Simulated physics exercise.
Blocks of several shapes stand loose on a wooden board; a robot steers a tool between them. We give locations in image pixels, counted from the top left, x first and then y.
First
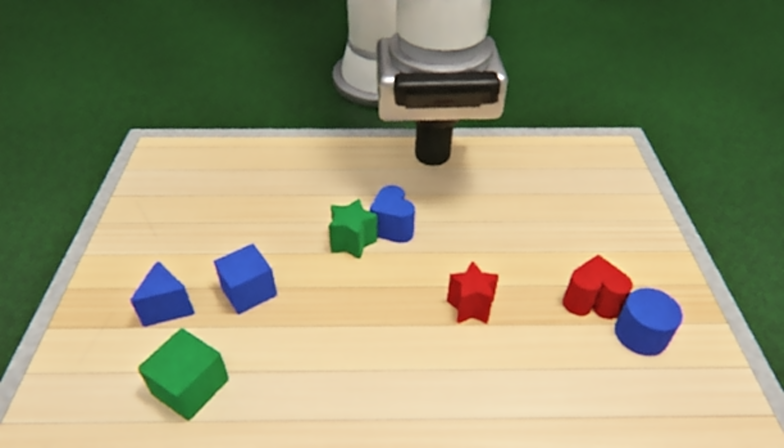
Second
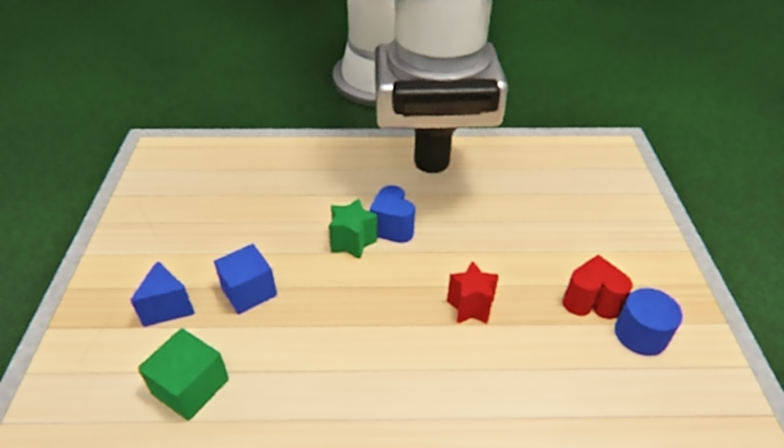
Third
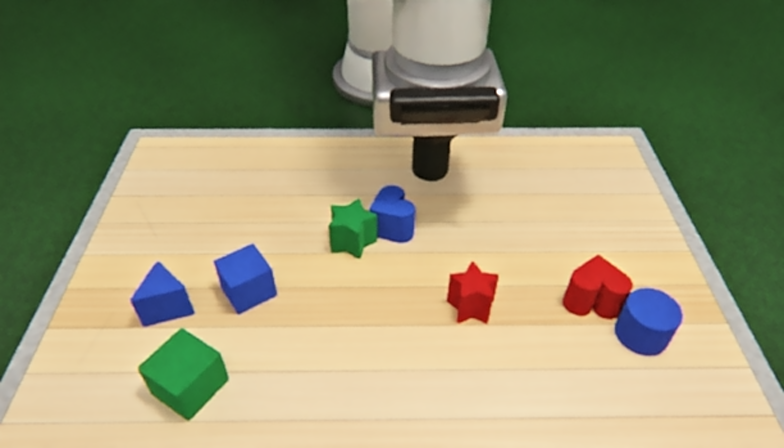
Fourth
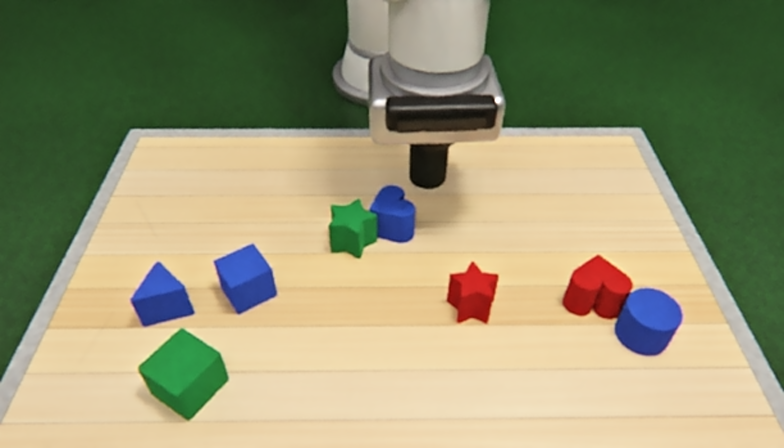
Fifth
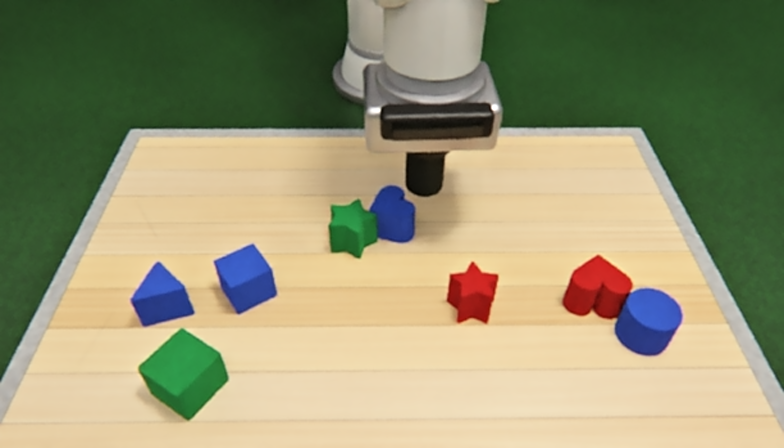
Robot arm easing its black tool slightly forward over a wooden board while the red, green and blue blocks stay still.
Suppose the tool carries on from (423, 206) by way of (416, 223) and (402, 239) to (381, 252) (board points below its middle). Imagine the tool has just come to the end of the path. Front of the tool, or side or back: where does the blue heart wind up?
My prediction: In front.
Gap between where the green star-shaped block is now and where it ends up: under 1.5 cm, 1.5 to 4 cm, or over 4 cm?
Distance: More than 4 cm.
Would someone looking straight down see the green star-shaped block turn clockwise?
I'd say yes.
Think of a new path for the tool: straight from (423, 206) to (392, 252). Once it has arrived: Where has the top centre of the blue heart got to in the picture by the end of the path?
Expect it around (357, 233).
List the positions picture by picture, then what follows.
In the first picture, tool's lower end at (433, 156); green star-shaped block at (351, 214); blue heart at (393, 201).
In the second picture, tool at (432, 164); blocks still.
In the third picture, tool at (430, 171); blocks still.
In the fourth picture, tool at (427, 179); blocks still.
In the fifth picture, tool at (424, 186); green star-shaped block at (351, 214); blue heart at (393, 201).
The first path, step by step. Halfway along, tool at (411, 212); green star-shaped block at (339, 224), turned 35° clockwise; blue heart at (380, 217).
At the end, tool at (381, 232); green star-shaped block at (302, 237), turned 45° clockwise; blue heart at (346, 234).
